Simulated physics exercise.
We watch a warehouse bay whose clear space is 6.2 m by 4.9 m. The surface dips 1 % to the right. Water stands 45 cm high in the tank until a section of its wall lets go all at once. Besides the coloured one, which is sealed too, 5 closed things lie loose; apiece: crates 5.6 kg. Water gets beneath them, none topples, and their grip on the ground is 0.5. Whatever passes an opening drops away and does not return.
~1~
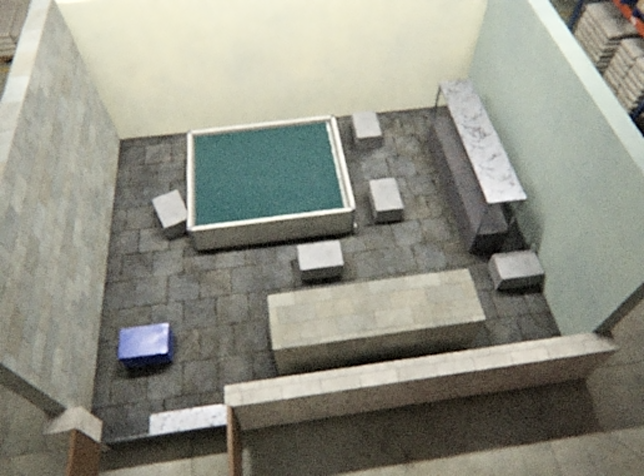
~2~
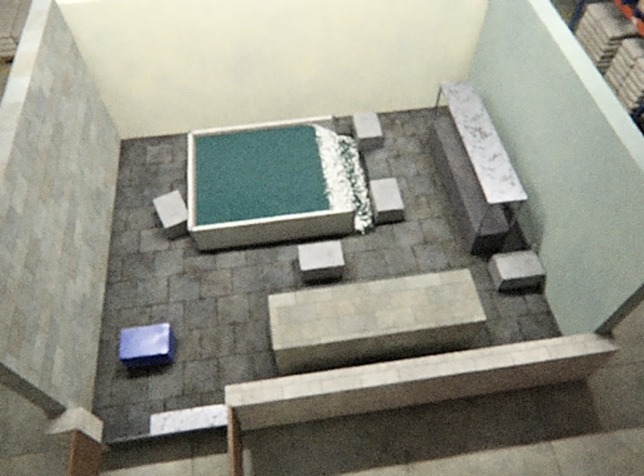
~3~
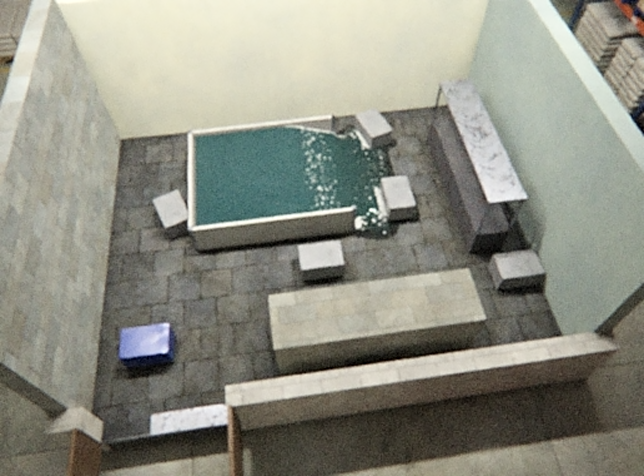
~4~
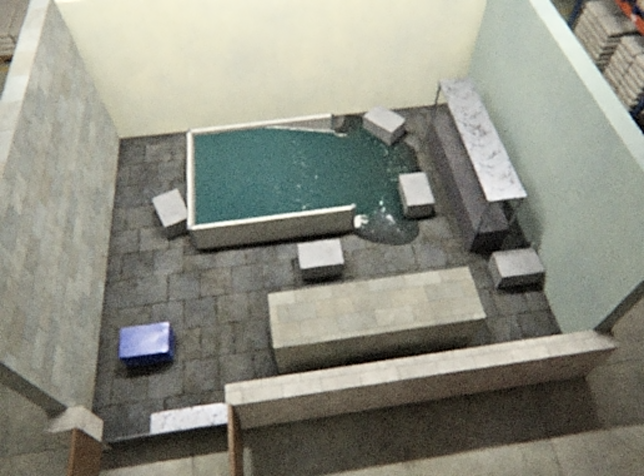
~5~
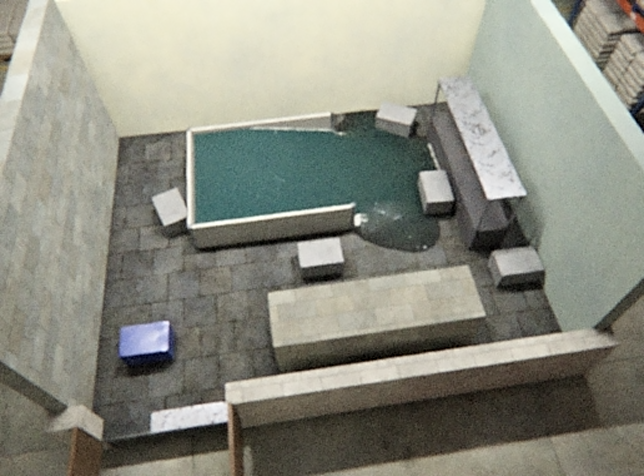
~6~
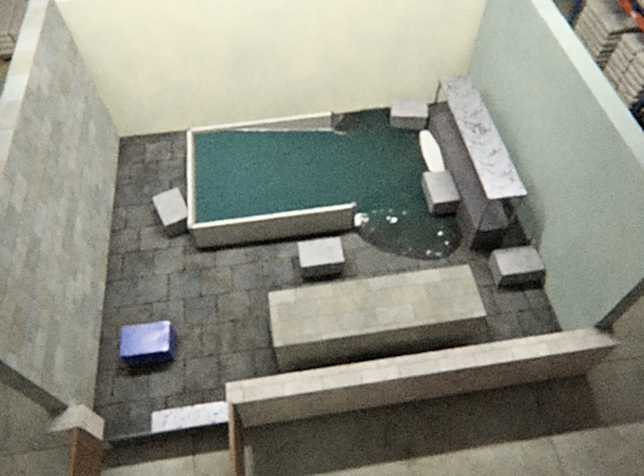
Green water pouring from the open right side of a low tank, spreading across grey paving and pushing two pale blocks rightward.
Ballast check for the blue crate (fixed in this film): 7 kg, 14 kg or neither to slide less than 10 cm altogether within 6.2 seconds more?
For it, only the larger load is enough.
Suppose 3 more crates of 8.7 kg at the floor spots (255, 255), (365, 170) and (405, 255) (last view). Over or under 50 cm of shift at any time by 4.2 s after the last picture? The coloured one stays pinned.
In that order: Under, past it, more.
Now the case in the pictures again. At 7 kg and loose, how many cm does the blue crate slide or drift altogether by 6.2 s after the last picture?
Some 40 cm in all.
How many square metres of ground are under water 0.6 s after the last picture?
About 10.5 m2.
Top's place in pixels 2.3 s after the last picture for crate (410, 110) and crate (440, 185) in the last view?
Around (456, 101) and (546, 316).
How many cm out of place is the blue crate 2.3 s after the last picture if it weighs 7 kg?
Roughly 0 cm.
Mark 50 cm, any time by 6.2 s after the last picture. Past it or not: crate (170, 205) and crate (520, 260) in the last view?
In that order: Less, past it.
Then, 0.6 s after the last picture the blue crate would be 0 cm from its start with 7 kg and 0 cm from its start with 14 kg; 0 cm of water round it then.
Then, 2.3 s after the last picture the blue crate would be 0 cm from its start with 7 kg and 0 cm from its start with 14 kg; 0 cm of water round it then.
Then, 4.2 s after the last picture the blue crate would be 0 cm from its start with 7 kg and 0 cm from its start with 14 kg; 2 cm of water round it then.
Then, 6.2 s after the last picture the blue crate would be 34 cm from its start with 7 kg and 0 cm from its start with 14 kg; 5 cm of water round it then.
